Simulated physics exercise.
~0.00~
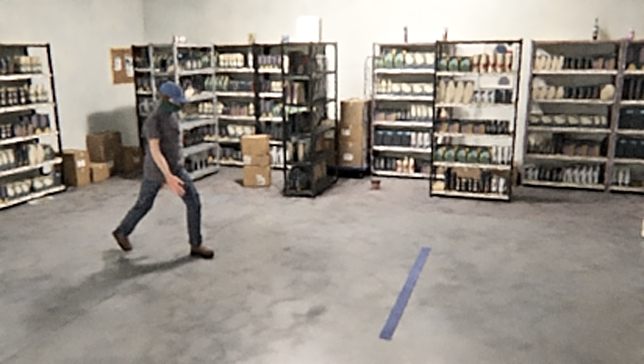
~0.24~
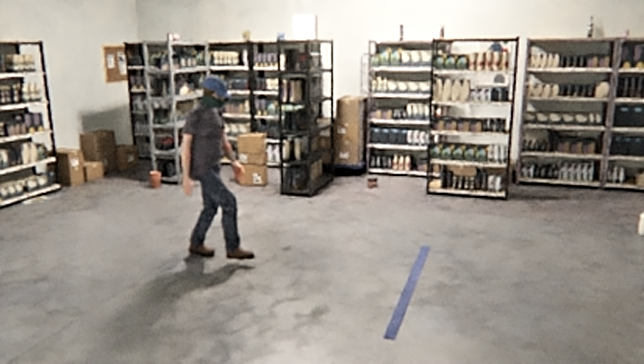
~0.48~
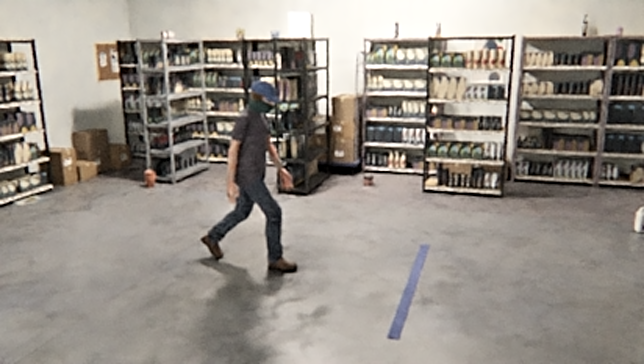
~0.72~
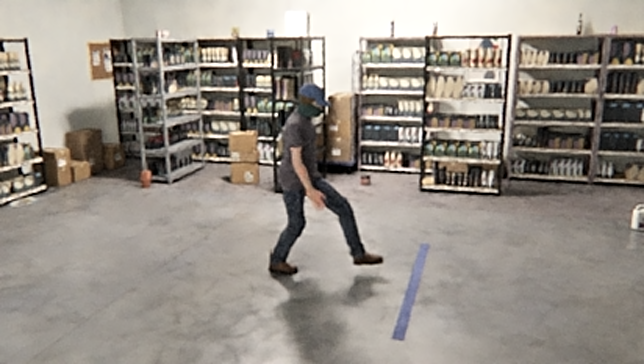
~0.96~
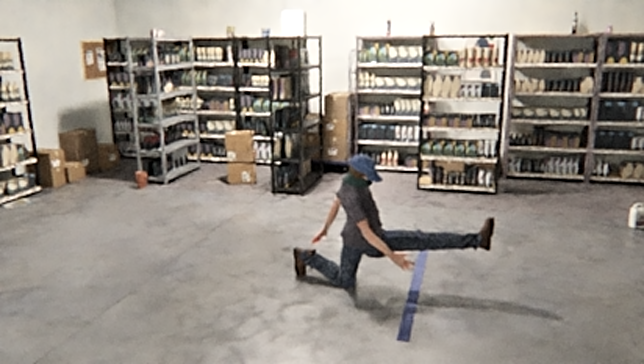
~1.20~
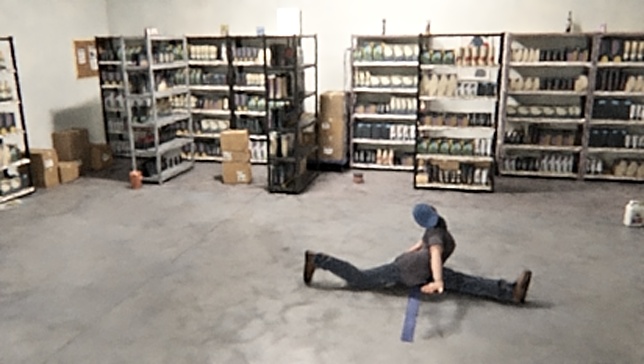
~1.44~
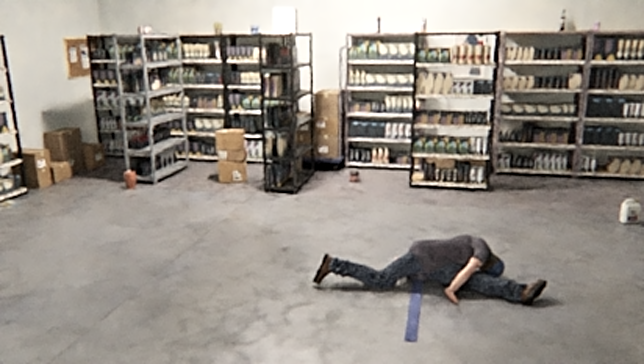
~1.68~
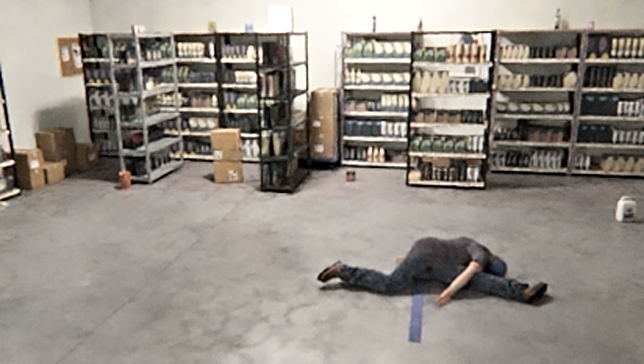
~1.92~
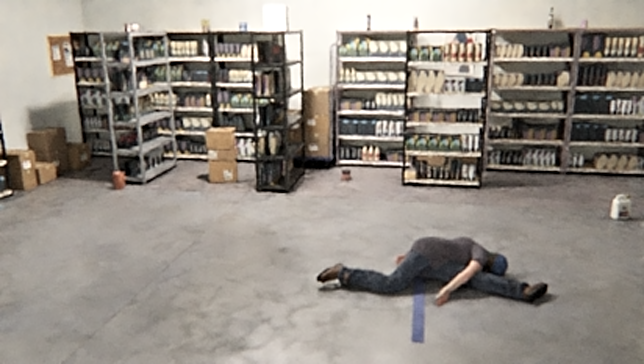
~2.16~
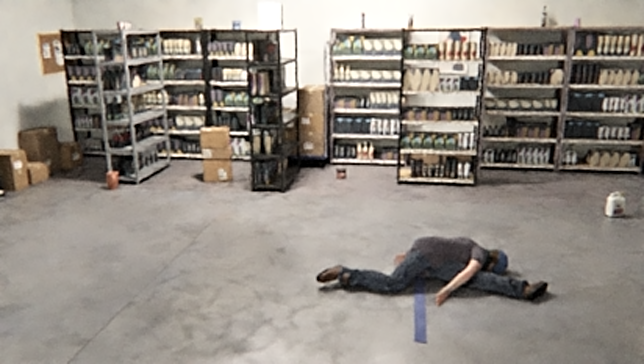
A person in a blue cap, dark grey shirt and jeans walks from left to right across the grey concrete floor of a storeroom, seen from slightly above by a camera drifting gently sideways. Stocked shelves and brown cardboard boxes line the pale back wall, and a blue strip lies on the floor right of centre. Nearing the strip, the person swings a leg forward, drops low and lands with legs spread wide across it. The torso then folds forward to the right. The person ends motionless, face down, with head and chest beyond the strip.
